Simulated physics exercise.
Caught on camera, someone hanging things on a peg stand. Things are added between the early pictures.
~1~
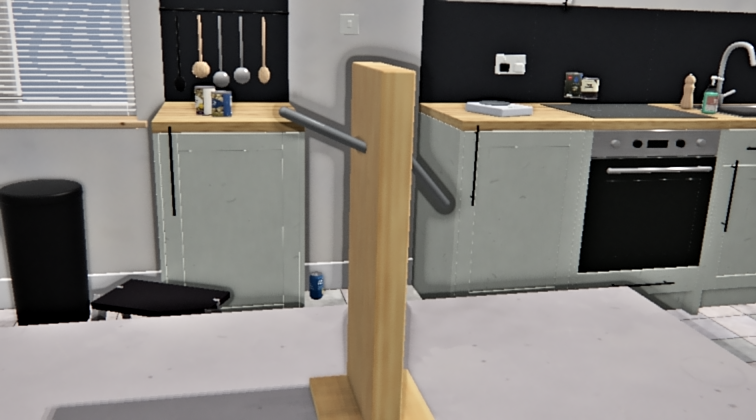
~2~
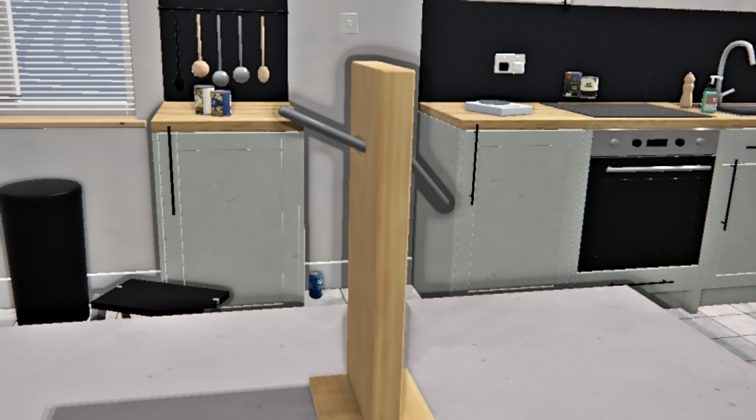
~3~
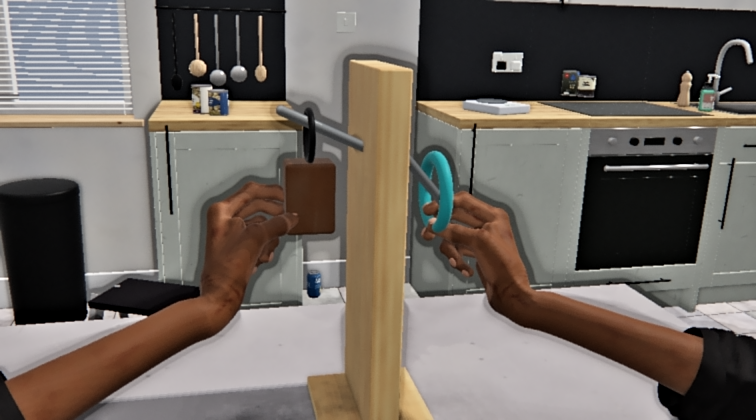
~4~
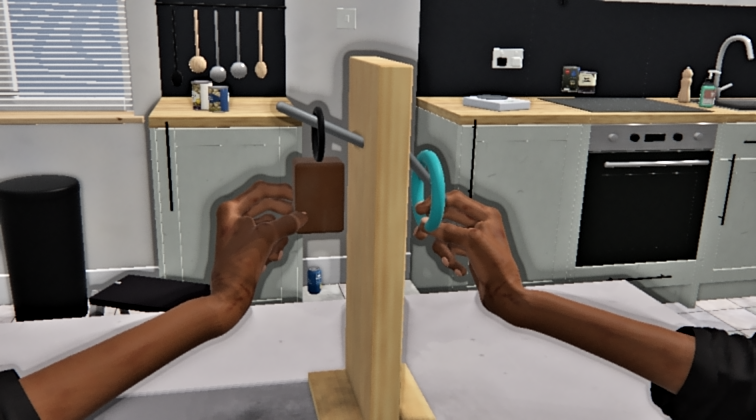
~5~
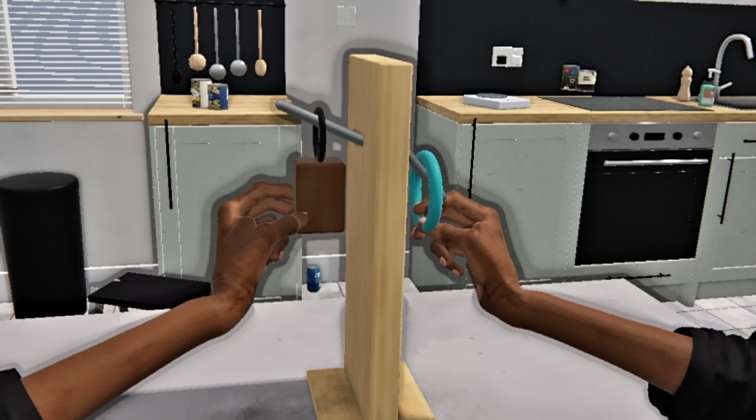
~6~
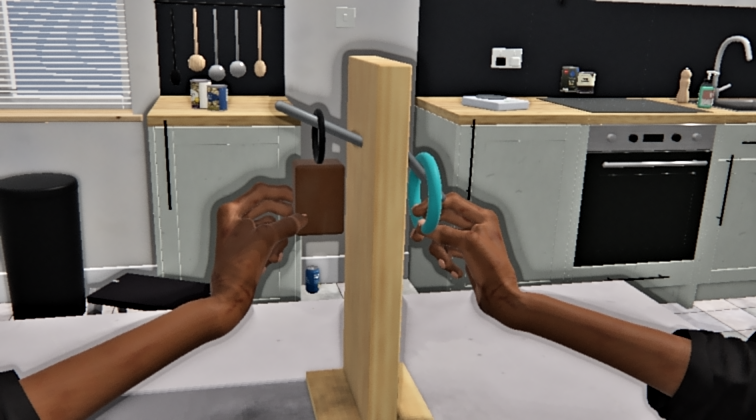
Hands hanging a brown pouch and a turquoise ring of tape on opposite pegs of a wooden stand, then holding them nearly still.
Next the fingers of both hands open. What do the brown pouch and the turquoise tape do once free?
As it turns out, the brown pouch stays on its peg and the turquoise tape falls off.
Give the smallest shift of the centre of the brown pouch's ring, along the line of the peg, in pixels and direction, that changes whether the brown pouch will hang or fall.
About 44 pixels left.
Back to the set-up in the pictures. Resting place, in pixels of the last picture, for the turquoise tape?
At about (463, 396).
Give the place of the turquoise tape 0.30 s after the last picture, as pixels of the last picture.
Its middle is close to (459, 357).
Then, 0.14 s on from there, brown pouch turned 7° from its first pose near (323, 176); turquoise tape turned 24° from its first pose near (431, 217).
Then, 0.24 s on from there, brown pouch displaced a little near (329, 177); turquoise tape on its way down near (450, 286).
Then, 0.30 s on from there, brown pouch displaced a little near (336, 180); turquoise tape on its way down near (459, 357).
In the end, the brown pouch hangs there, near (336, 181); the turquoise tape slips down, near (463, 396).
